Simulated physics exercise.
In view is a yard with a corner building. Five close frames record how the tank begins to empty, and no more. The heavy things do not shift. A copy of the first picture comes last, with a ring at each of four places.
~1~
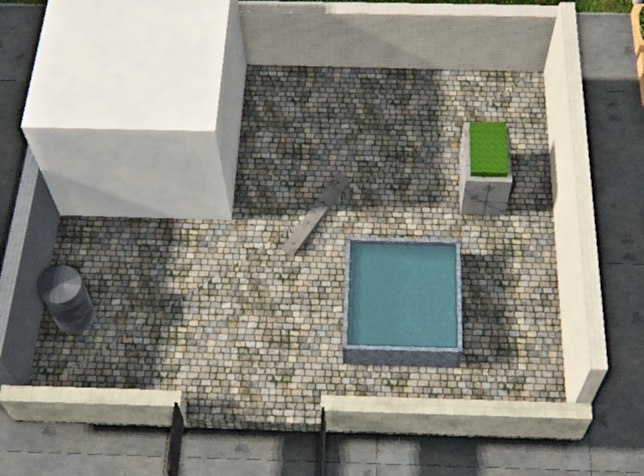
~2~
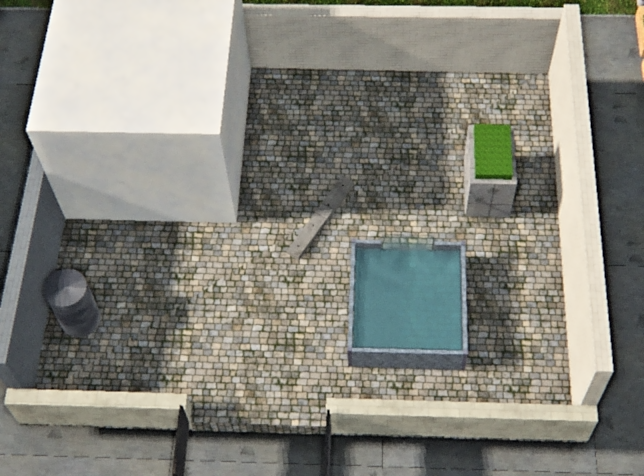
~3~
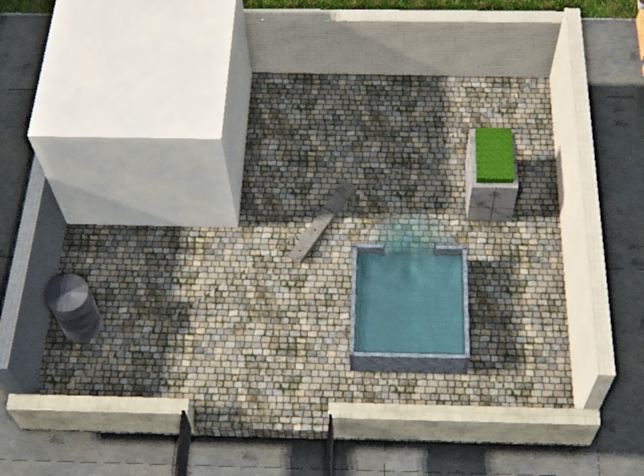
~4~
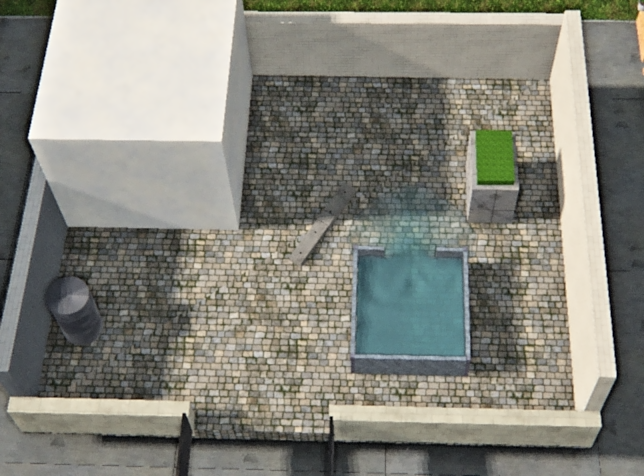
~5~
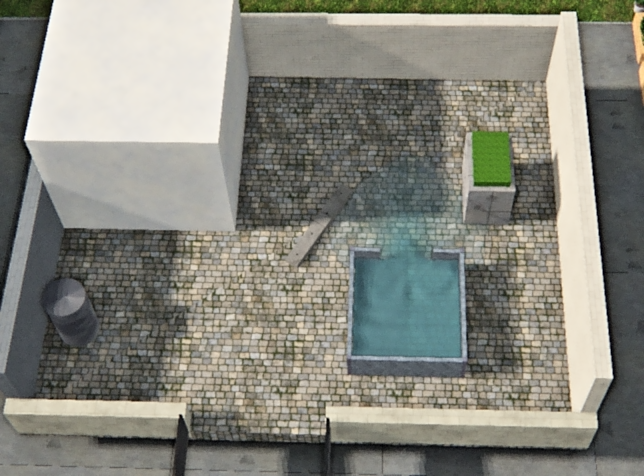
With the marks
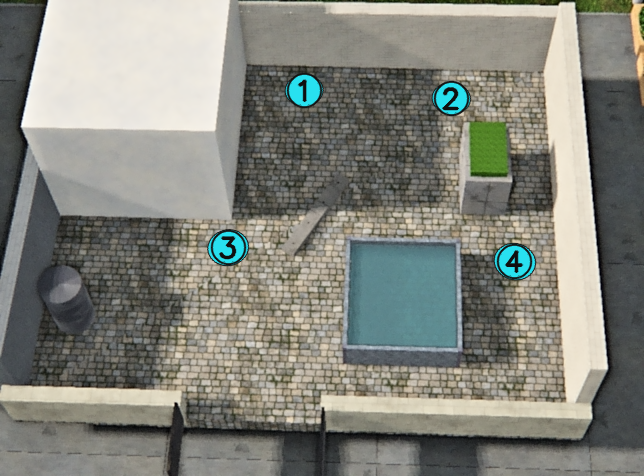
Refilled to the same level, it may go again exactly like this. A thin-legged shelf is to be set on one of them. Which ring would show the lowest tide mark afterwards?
Take 3.
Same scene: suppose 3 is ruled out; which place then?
It is 4.
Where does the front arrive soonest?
2.
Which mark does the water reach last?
Here it is place 3.
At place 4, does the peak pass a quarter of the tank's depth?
No, it does not.
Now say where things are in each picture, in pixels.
The first frame shows tank full, its middle at (403, 295); open gate at (252, 397).
In the second frame, water covers 1 % of the ground, its front hidden from here.
The third frame shows front seen at (414, 216), 3 % of the ground wet.
The fourth frame shows front seen at (418, 189), 6 % of the ground wet.
The fifth frame shows front seen at (415, 159), 10 % of the ground wet.
On the marked copy, 1 at (304, 90); 2 at (451, 98); 3 at (228, 247); 4 at (514, 261).
For place 1, the water peaks at about 24 % of the depth that stood in the tank.
For place 2, the water peaks at about 28 % of the depth that stood in the tank.
For place 3, the water peaks at about 6 % of the depth that stood in the tank.
For place 4, the water peaks at about 12 % of the depth that stood in the tank.
